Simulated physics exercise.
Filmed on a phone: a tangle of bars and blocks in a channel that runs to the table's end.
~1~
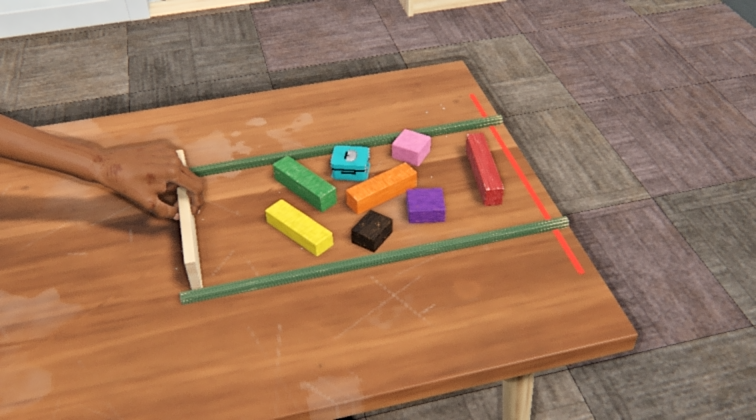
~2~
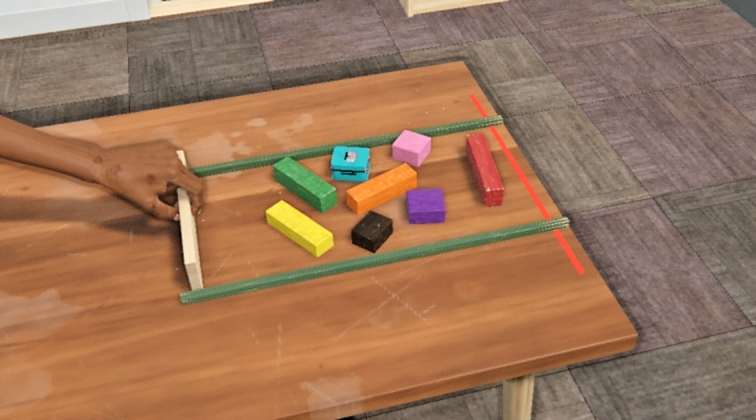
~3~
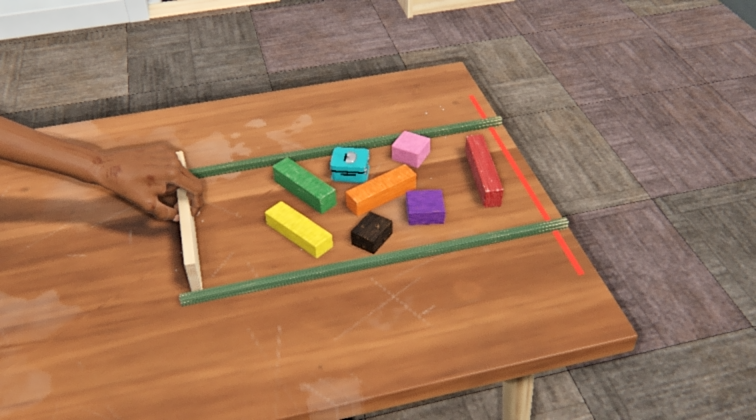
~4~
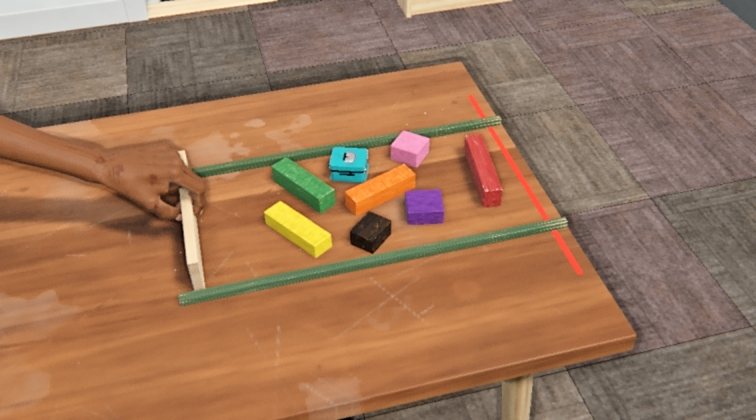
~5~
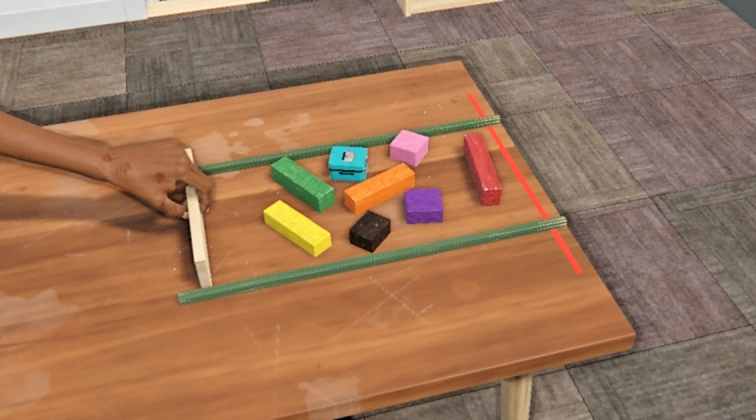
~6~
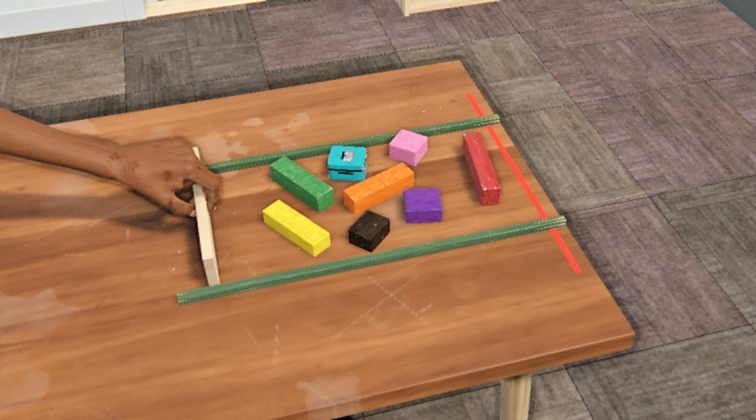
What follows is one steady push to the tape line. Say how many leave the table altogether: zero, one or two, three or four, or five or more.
Outcome: The number that fall off is five or more.
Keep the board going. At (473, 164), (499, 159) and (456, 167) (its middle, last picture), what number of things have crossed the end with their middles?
It would be 3, 6 and 1.
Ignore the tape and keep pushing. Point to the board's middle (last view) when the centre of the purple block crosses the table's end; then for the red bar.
At (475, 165) for the purple block; at (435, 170) for the red bar.
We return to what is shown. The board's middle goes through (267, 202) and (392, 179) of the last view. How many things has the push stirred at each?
At the one place 1, at the other 8.
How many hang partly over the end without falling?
That would be 1.
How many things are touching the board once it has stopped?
1 of them.
Soon after, none off yet; red bar at rest near (481, 168); pink block at rest near (408, 148); purple block at rest near (423, 205).
After that, none off yet; red bar displaced a little near (521, 164); pink block displaced well along near (473, 133); purple block displaced well along near (488, 186).
In the end, the number that fall off is five or more; gone, green bar, black block, turquoise case, orange bar, purple block, pink block and red bar.
